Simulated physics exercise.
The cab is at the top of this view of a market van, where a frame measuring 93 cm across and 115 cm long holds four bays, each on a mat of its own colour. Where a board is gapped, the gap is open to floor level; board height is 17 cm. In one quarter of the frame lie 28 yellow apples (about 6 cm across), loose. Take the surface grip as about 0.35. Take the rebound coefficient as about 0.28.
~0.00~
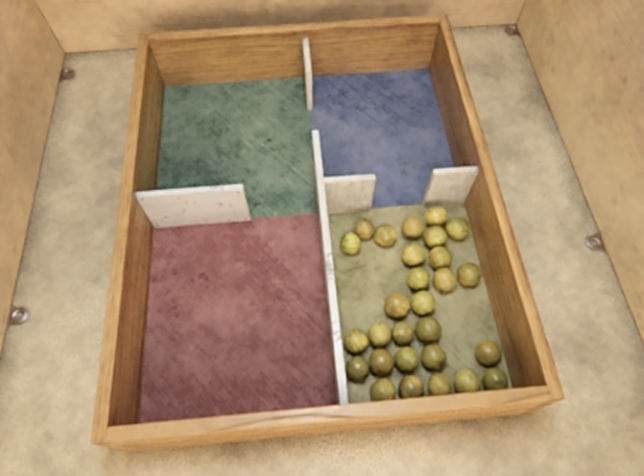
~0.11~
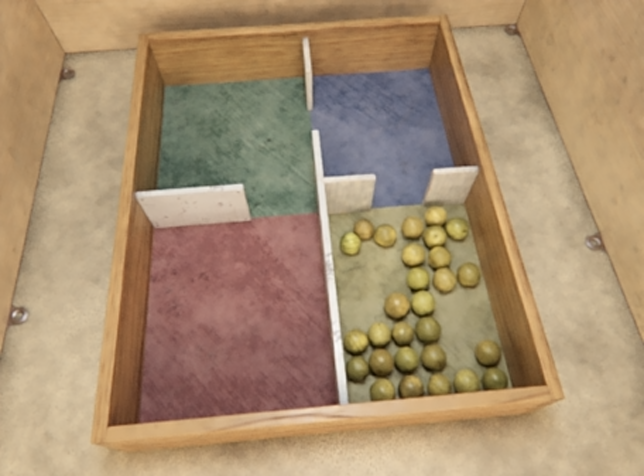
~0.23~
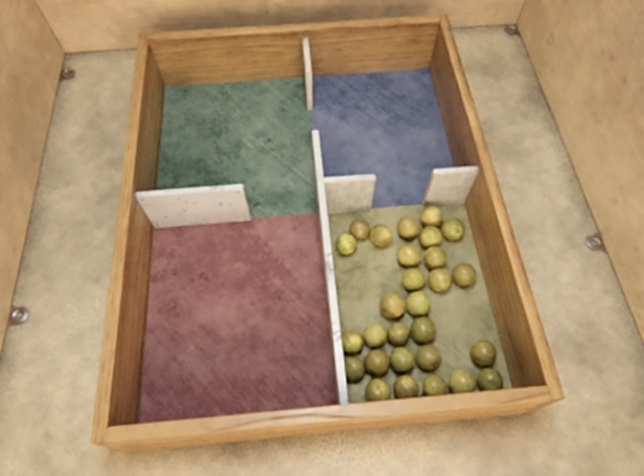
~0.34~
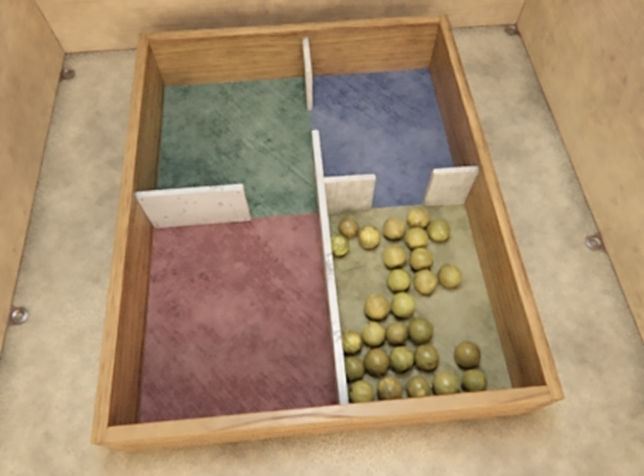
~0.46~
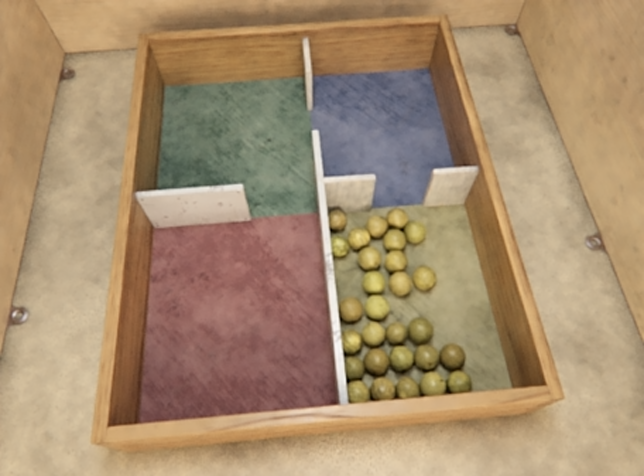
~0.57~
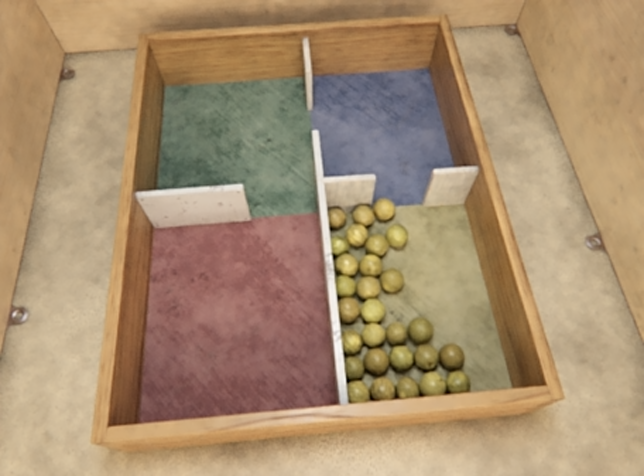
Yellowish-green balls in the lower-right bay slide left and bunch up against the white divider.
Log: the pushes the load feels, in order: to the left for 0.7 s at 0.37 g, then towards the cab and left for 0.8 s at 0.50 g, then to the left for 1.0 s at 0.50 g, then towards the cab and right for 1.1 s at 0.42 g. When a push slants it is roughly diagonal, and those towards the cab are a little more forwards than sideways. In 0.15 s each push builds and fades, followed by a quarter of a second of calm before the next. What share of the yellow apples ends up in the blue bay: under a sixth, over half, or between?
Between a sixth and a half.
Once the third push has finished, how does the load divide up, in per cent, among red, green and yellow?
So you get red at 0, green at 10 and yellow at 80 per cent.
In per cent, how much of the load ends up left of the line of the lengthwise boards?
Around 10 per cent.
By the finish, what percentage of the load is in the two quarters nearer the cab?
It comes to around 40 percent.
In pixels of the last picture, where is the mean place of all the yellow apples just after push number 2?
About (365, 249).
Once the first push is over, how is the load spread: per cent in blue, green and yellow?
Blue at 0, green at 0, yellow at 100 in a hundred.
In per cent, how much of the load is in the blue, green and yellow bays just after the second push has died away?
At that point the shares are blue 20, green 0 and yellow 80 per cent.
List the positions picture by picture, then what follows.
In the first frame, middle of the blue mat (380, 133); middle of the green mat (236, 144); middle of the red mat (238, 315); middle of the yellow mat (411, 300); 28 in the yellow bay; the apple farthest behind, in the direction of the first push, is at (488, 352).
In the second frame, 28 in the yellow bay; the apple farthest behind, in the direction of the first push, is at (488, 353).
In the third frame, 28 in the yellow bay; the apple farthest behind, in the direction of the first push, is at (490, 381).
In the fourth frame, 28 in the yellow bay; the apple farthest behind, in the direction of the first push, is at (474, 383).
In the fifth frame, 28 in the yellow bay; the apple farthest behind, in the direction of the first push, is at (459, 384).
In the sixth frame, 28 in the yellow bay; the apple farthest behind, in the direction of the first push, is at (458, 384).
After push 1 (0.94 s), 28 in the yellow bay.
After push 2 (1.99 s), 5 in the blue bay, 1 in the green bay and 22 in the yellow bay.
After push 3 (3.24 s), 3 in the blue bay, 4 in the green bay and 21 in the yellow bay.
After push 4 (4.59 s), 8 in the blue bay, 4 in the green bay and 16 in the yellow bay.
Outcome (at 5.12 s), 8 in the blue bay, 4 in the green bay and 16 in the yellow bay. Asked share, 8 of 28, 29 per cent.
